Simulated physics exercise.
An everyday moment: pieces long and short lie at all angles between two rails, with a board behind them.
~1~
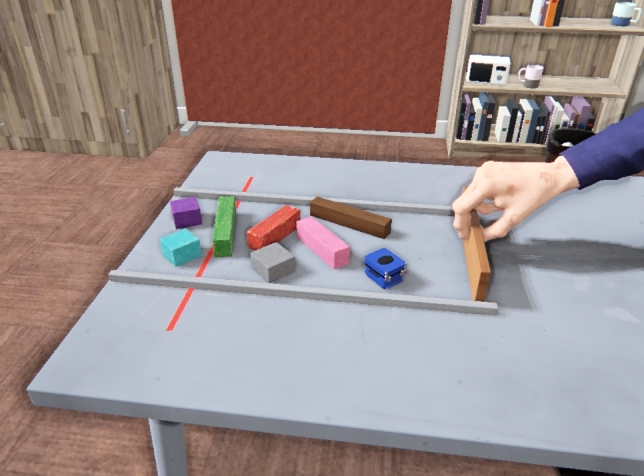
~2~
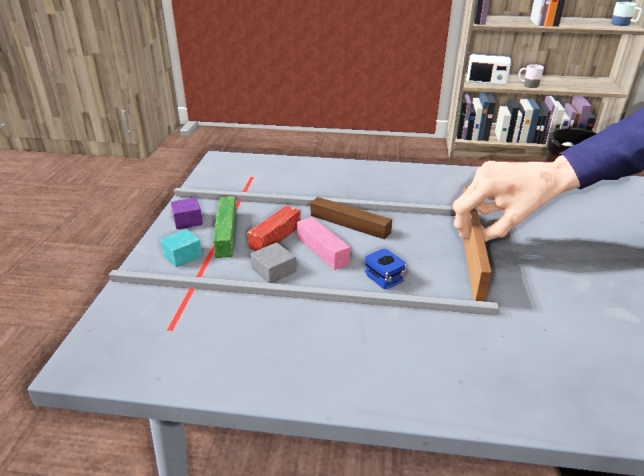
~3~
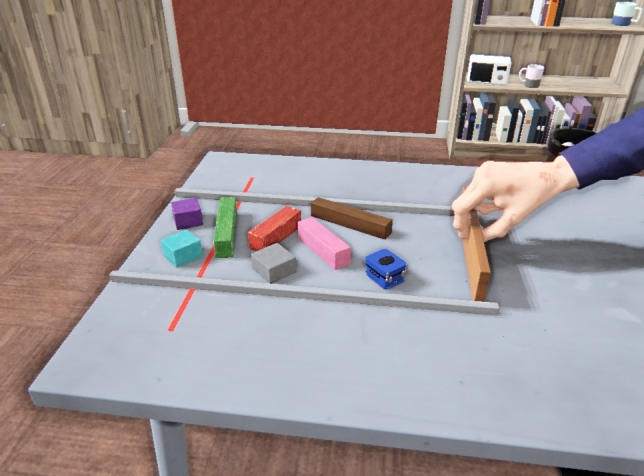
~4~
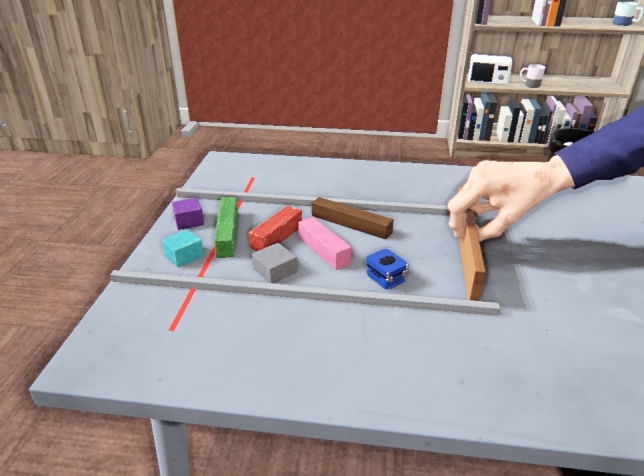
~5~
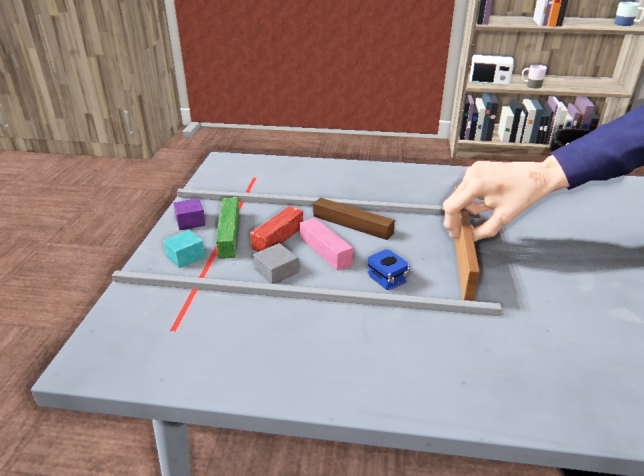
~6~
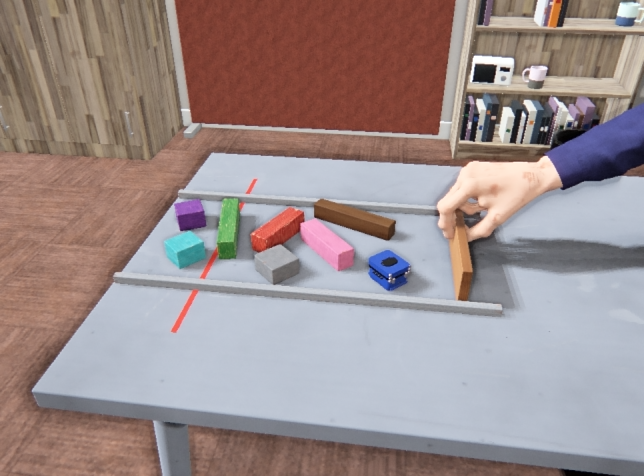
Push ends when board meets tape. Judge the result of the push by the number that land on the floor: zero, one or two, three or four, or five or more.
Not one drops.
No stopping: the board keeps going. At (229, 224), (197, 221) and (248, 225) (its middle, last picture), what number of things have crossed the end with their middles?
First 0, then 2, finally 0.
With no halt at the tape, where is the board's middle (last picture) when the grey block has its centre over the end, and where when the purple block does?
Near (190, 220) and (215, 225).
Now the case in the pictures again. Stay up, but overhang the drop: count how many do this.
The tally is 3.
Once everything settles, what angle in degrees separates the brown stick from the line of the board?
Close to 60°.
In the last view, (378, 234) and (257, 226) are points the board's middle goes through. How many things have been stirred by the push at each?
First 2 and then 8.
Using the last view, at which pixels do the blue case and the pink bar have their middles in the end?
Blue case at (190, 266), pink bar at (211, 237).
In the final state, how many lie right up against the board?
In total, 3.
Soon after, none off yet; purple block at rest near (190, 215); turquoise block at rest near (185, 250); green bar at rest near (229, 227).
After that, none off yet; purple block moving near (183, 214); turquoise block displaced a little near (170, 250); green bar displaced a little near (202, 227).
In the end, the number that fall off is zero.
